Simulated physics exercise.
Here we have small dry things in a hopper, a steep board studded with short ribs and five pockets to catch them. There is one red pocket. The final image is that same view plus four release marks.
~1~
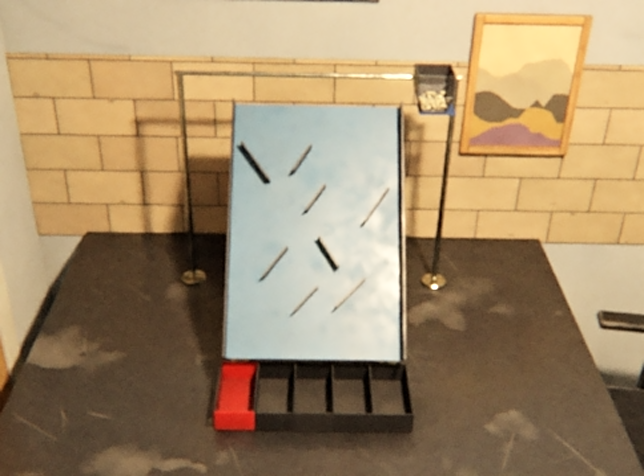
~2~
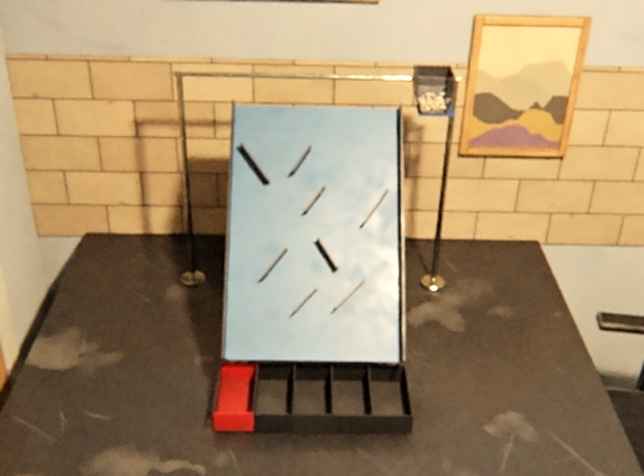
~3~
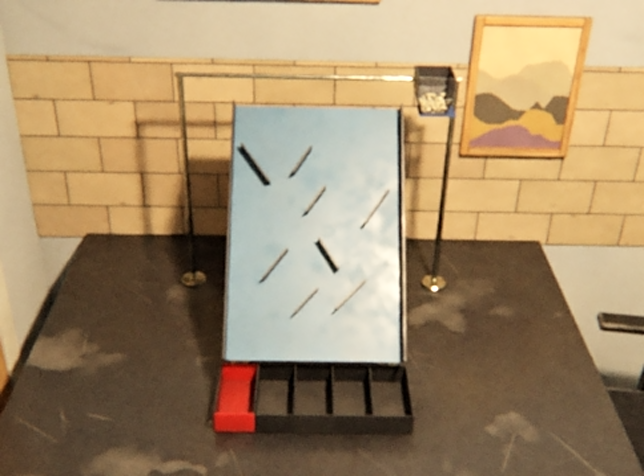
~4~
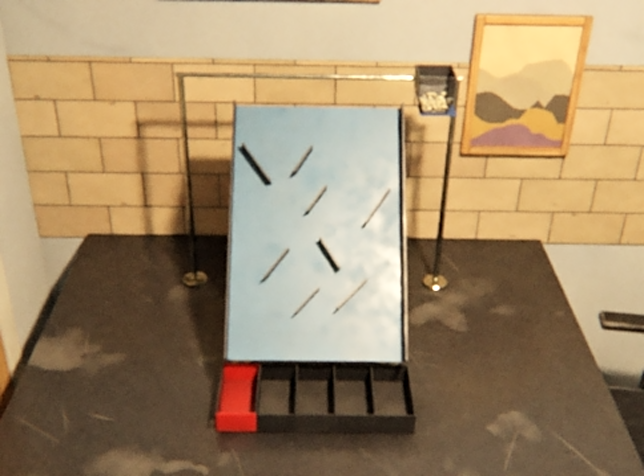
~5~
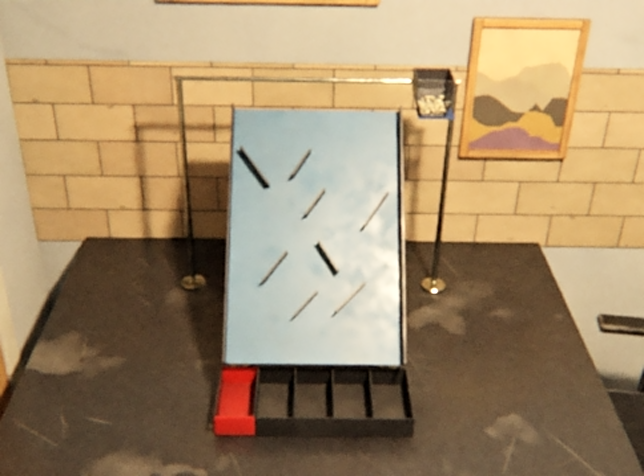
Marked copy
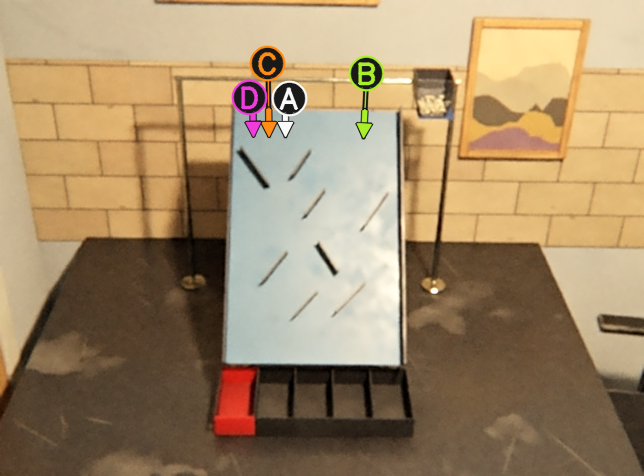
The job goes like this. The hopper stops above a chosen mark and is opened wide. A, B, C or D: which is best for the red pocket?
Best: A.
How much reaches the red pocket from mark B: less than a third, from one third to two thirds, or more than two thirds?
It is less than a third.
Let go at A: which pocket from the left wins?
The first.
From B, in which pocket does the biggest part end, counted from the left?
The third.
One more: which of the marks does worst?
B.
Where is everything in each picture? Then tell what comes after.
The first picture shows hopper near (434, 106), white beans, door shut.
The second picture shows ribs (241, 142) to (268, 180), (292, 172) to (310, 146), (305, 211) to (325, 185).
The third picture shows ribs (364, 224) to (389, 189), (263, 278) to (287, 248), (319, 238) to (339, 268).
The fourth picture shows ribs (296, 312) to (319, 288), (337, 308) to (367, 279).
The fifth picture shows red pocket near (235, 425), number 1 of 5 from the left.
On the marked copy, mark A meets the board at (285, 131); mark B meets the board at (363, 132); mark C meets the board at (269, 131); mark D meets the board at (253, 131).
For mark A, all but a few in the red pocket, a small share in other pockets.
For mark B, none at all in the red pocket, all but a few in other pockets.
For mark C, close to half in the red pocket, close to half in other pockets.
For mark D, close to half in the red pocket, close to a third in other pockets, a small share held on the board.
